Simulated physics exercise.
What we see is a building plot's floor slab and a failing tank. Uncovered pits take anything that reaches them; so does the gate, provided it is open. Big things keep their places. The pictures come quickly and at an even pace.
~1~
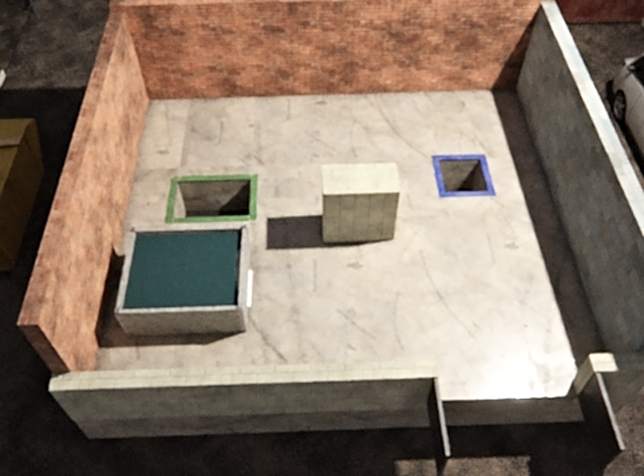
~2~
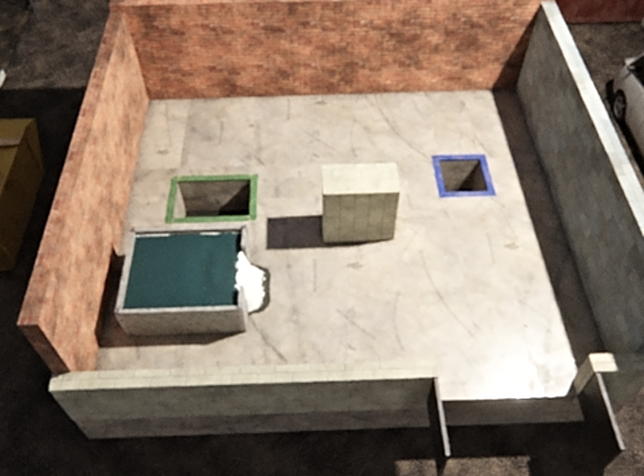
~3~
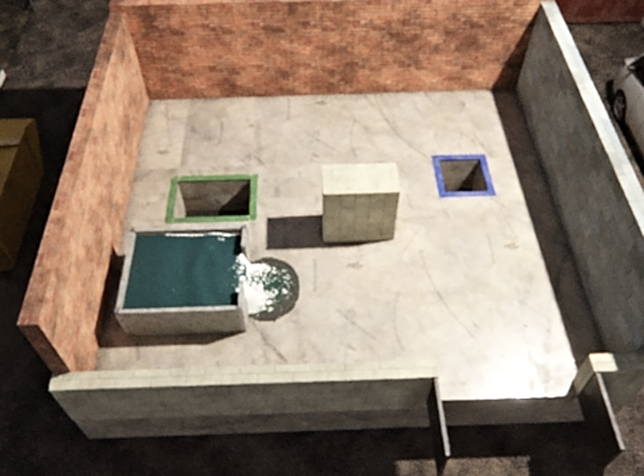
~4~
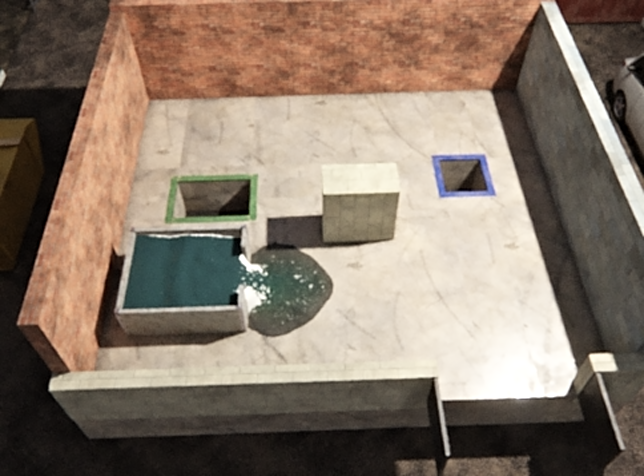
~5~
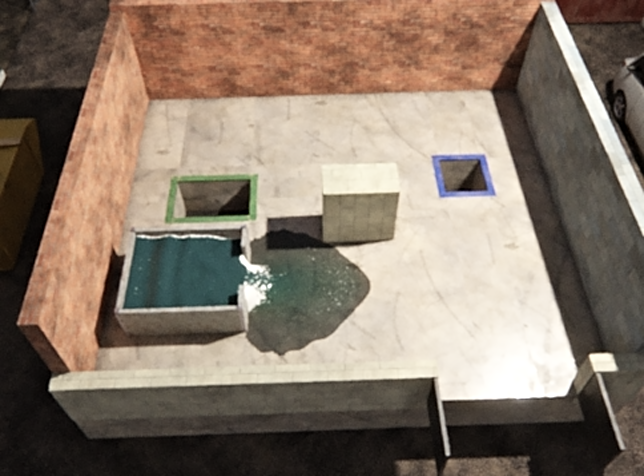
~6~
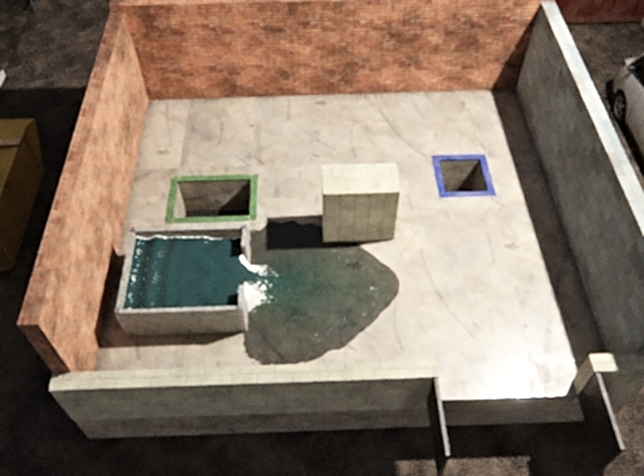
Water bursts from the right side of a pale tank filled with dark teal water at the left of a walled concrete floor, seen from a fixed, high viewpoint. A green-edged opening lies behind the tank, a pale block stands near the centre, and a blue-edged opening sits toward the back right, with reddish walls behind and left. White froth spills out first, then a dark, rounded puddle spreads rightward and toward the front wall, passing before the block.
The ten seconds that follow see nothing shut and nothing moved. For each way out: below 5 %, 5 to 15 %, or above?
I'd say the gate drains a lot - upwards of fifteen per cent. I'd say the green pit drains very little - not reaching five per cent. I'd say the blue pit drains a fair bit - five to fifteen per cent.
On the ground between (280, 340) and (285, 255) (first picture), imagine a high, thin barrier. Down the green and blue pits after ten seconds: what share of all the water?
Estimated shares: Green 15 percent, blue 0 percent.
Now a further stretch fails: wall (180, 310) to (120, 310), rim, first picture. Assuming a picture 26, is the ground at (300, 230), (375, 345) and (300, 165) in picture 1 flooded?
The first would be still unwetted, the second drenched and the third still unwetted.
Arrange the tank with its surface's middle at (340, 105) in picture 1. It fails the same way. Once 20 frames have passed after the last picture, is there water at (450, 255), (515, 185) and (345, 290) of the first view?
So, first one stays dry, second one got wet, third one stays dry.
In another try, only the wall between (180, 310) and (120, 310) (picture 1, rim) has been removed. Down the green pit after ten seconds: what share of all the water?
The green pit gets 6 per cent.
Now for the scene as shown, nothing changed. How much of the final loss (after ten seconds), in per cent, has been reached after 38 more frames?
About 45 per cent.
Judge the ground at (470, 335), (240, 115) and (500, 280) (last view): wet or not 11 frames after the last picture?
First swamped, then spared, then swamped.
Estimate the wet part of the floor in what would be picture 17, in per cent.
The answer is around 35 per cent.
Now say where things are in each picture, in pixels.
In the first picture, still water in the water tank at (185, 270).
In the second picture, water pours out at (243, 281) and has run to (262, 305).
In the third picture, the front is at (294, 294), out from the gap at (244, 282).
In the fourth picture, water pours out at (244, 283) and has run to (325, 293).
In the fifth picture, water pours out at (243, 282) and has run to (364, 288).
In the sixth picture, the front is at (391, 290), out from the gap at (243, 282).
A moment on, water covers 25 % of the floor; the gate 0 %, the green pit 0 %, the blue pit 0 %.
Next, water covers 35 % of the floor; the gate 0 %, the green pit 0 %, the blue pit 0 %.
Then, water covers 40 % of the floor; the gate 3 %, the green pit 0 %, the blue pit 0 %.
Later, water covers 45 % of the floor; the gate 10 %, the green pit 0 %, the blue pit 2 %.
In the end, water covers 55 % of the floor; the gate 19 %, the green pit 1 %, the blue pit 7 %.
